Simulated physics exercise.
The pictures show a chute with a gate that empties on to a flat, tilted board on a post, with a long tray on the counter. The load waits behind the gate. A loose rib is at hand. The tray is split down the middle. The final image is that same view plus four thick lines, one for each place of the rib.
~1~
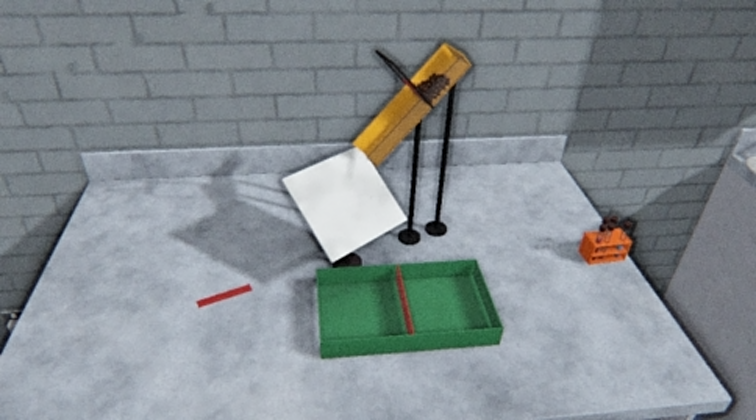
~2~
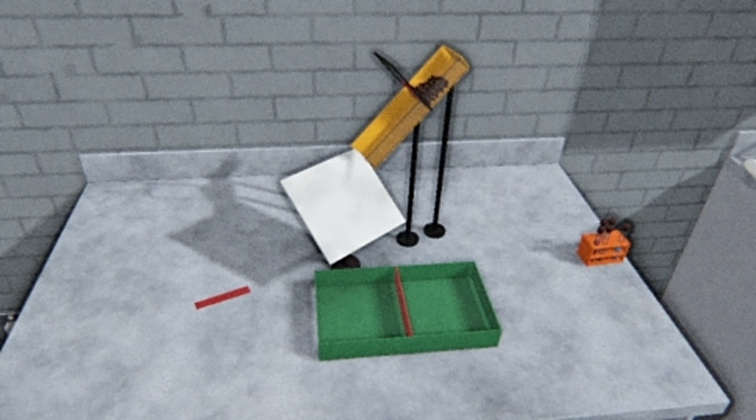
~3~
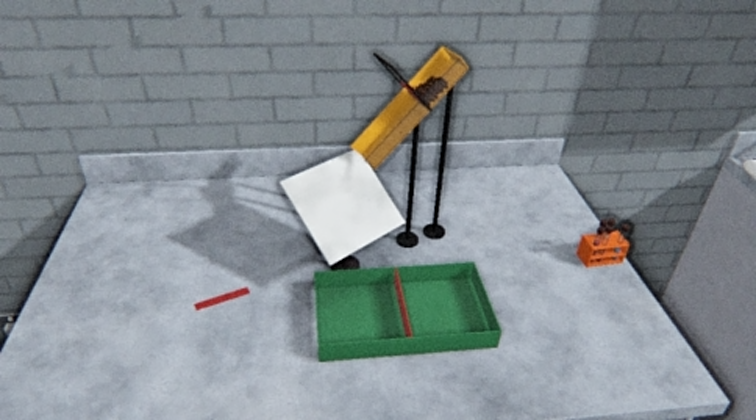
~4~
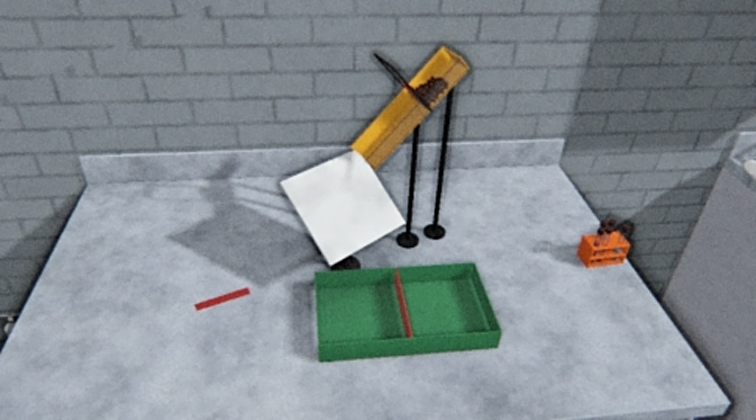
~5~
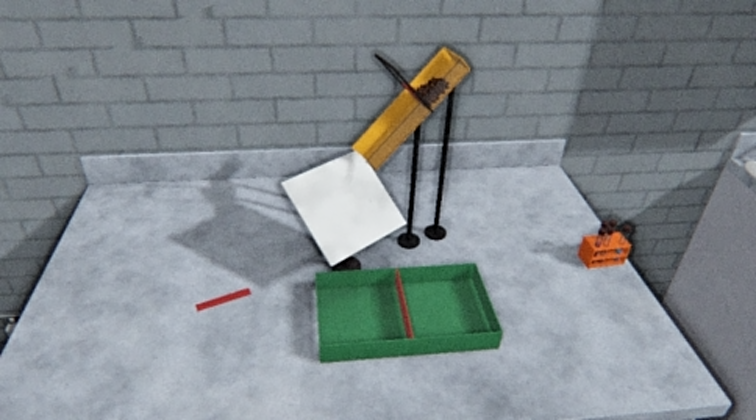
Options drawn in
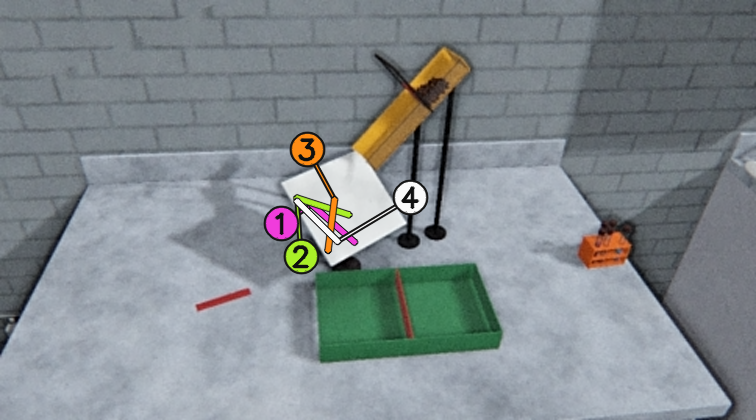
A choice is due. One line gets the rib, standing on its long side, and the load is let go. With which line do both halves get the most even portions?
Line 2 does it best.
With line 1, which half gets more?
Left.
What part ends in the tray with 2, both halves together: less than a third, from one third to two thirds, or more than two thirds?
More than two thirds.
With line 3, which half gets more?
Left.
On the marked copy, line 1 from (312, 204) to (354, 242); line 2 from (296, 198) to (348, 214); line 3 from (334, 199) to (328, 250); line 4 from (296, 201) to (337, 241).
If 1 is chosen, of what is caught, the larger part in the left half, roughly a quarter in the right.
If 2 is chosen, of what is caught, roughly half in the left half, roughly half in the right.
If 3 is chosen, of what is caught, almost all in the left half, about a tenth in the right.
If 4 is chosen, of what is caught, almost all in the left half, just a few in the right.
